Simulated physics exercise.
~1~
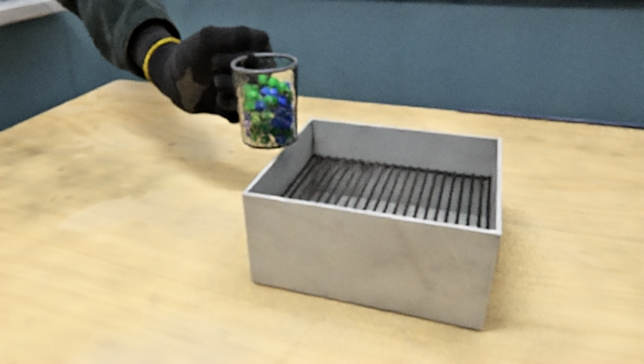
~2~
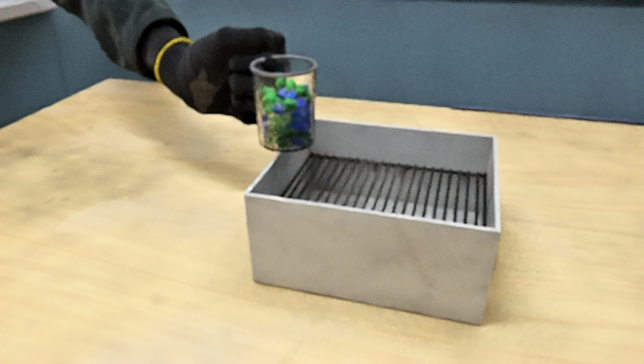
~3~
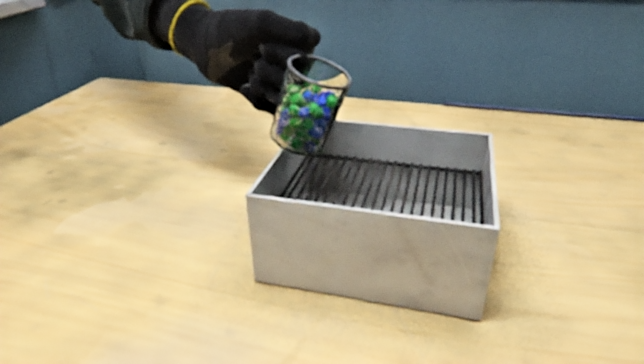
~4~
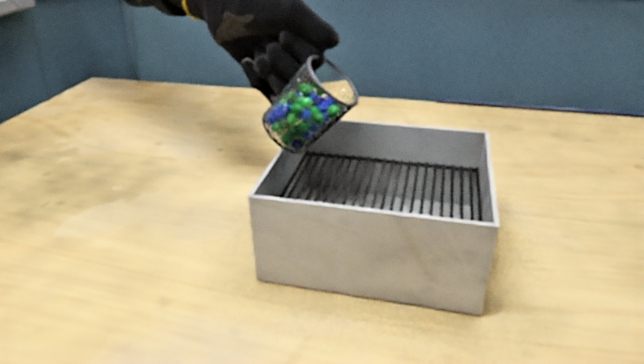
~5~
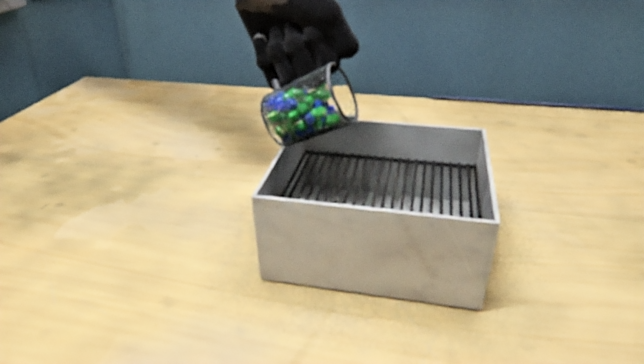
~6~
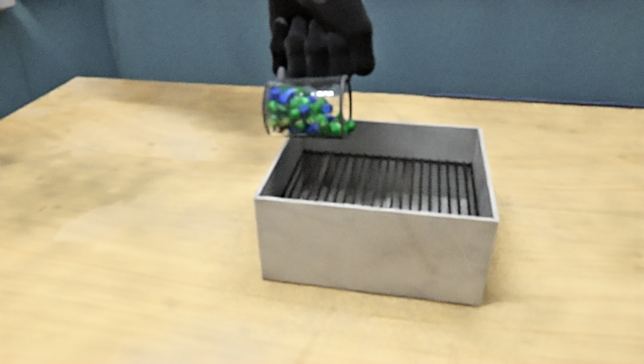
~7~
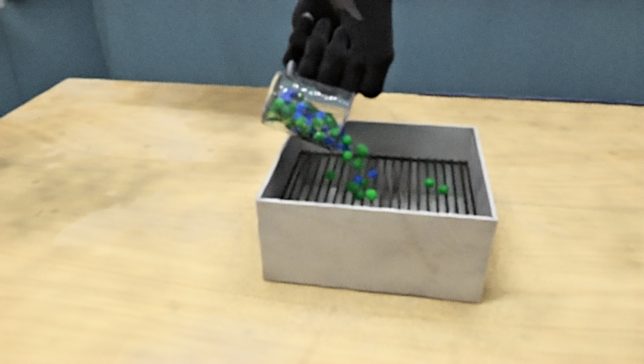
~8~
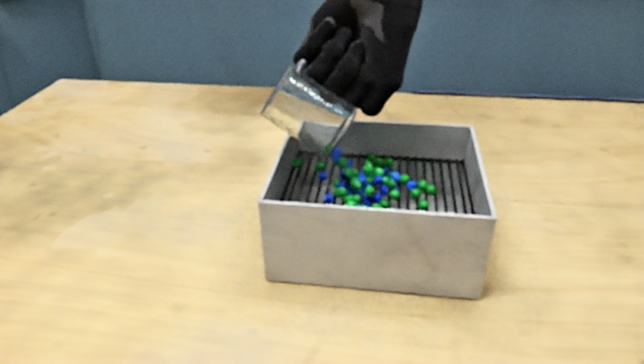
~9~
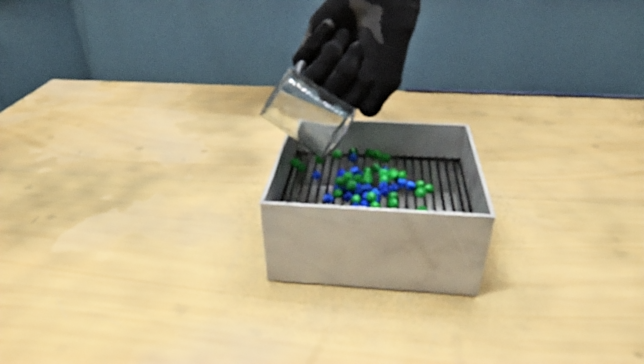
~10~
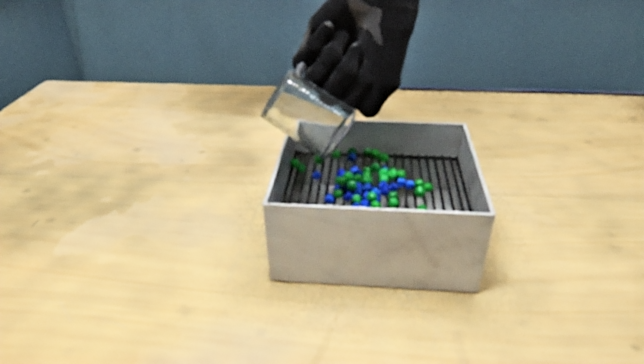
A black-gloved hand carried a clear cup of green and blue bits over to a grey open box with a wire rack inside, then tipped it until everything tumbled out, and both colours ended up resting on the wires beneath the emptied, upturned cup.
